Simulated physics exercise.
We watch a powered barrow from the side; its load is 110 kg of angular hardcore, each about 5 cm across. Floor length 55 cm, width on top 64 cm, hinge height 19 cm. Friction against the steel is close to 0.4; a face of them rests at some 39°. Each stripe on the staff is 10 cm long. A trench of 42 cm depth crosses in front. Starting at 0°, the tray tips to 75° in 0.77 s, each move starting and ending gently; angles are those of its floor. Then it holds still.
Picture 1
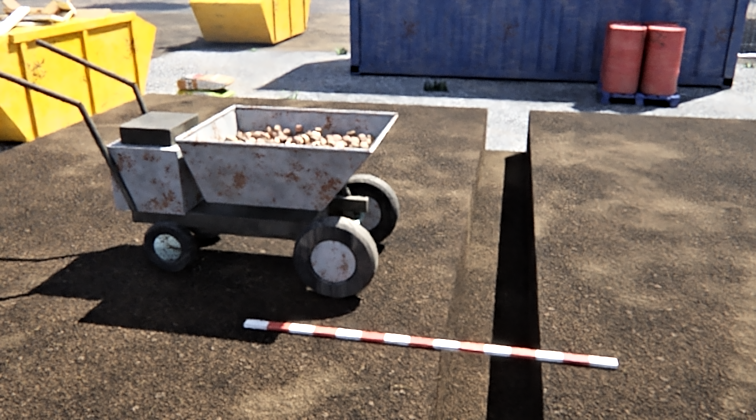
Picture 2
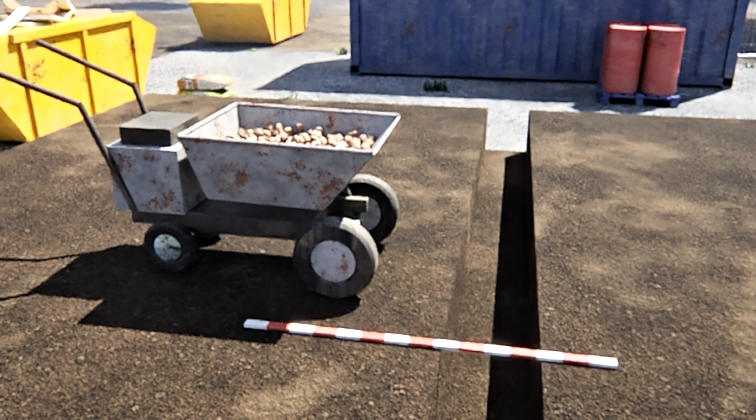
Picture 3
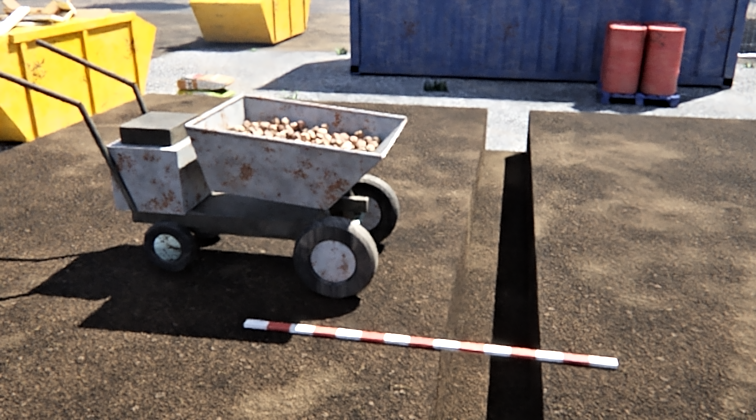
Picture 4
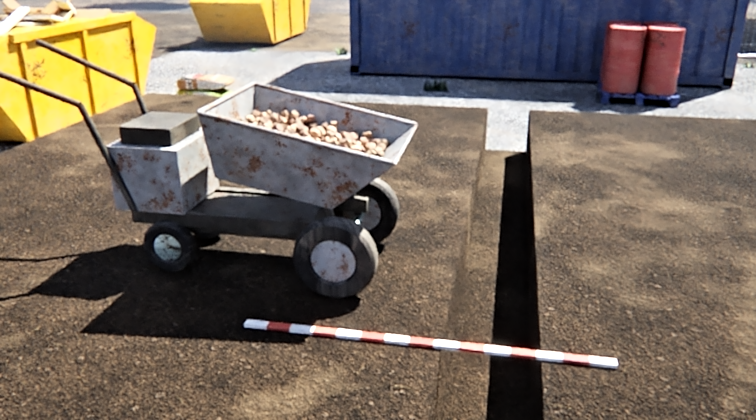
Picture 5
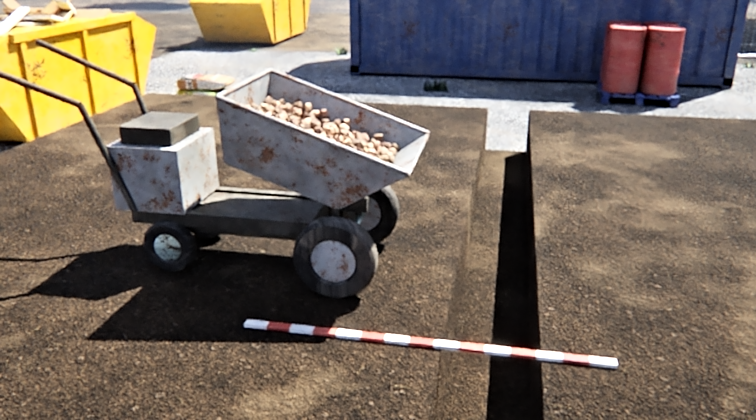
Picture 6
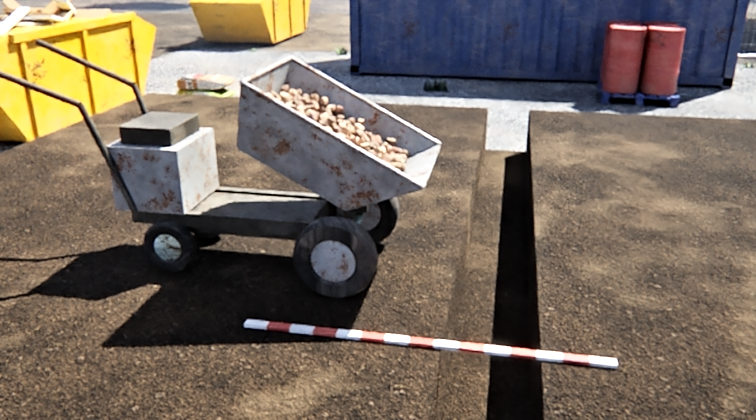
On a patch of dark ground with a narrow trench, a grey, rust-marked powered barrow stands beside a red-and-white striped staff, its tray level and loaded with brownish stones. The tray's rear lifts slowly at first, then faster, until the tray slopes steeply down to the right, the stones still inside.
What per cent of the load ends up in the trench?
Roughly 96 per cent ends in the trench.
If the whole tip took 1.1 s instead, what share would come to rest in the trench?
Then about 100 per cent.
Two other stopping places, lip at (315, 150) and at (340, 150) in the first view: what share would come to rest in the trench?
About 60 and 100 per cent.
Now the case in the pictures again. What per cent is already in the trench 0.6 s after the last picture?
Some 20 per cent.
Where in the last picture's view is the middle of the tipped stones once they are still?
Around (499, 340).
Then, 0.3 s after the last picture the floor is at 64°, 100 % in the tray; the foremost stones are at (440, 228).
Then, 0.6 s after the last picture the floor is at 75°, 80 % in the tray, 20 % in the trench; the foremost stones are at (523, 312).
Then, 0.9 s after the last picture the floor is at 75°, 26 % in the tray, 70 % in the trench, 4 % past the trench; the foremost stones are at (616, 277).
Then, 2.9 s after the last picture the floor is at 75°, 0 % in the tray, 96 % in the trench, 4 % past the trench; the foremost stones are at (644, 271).
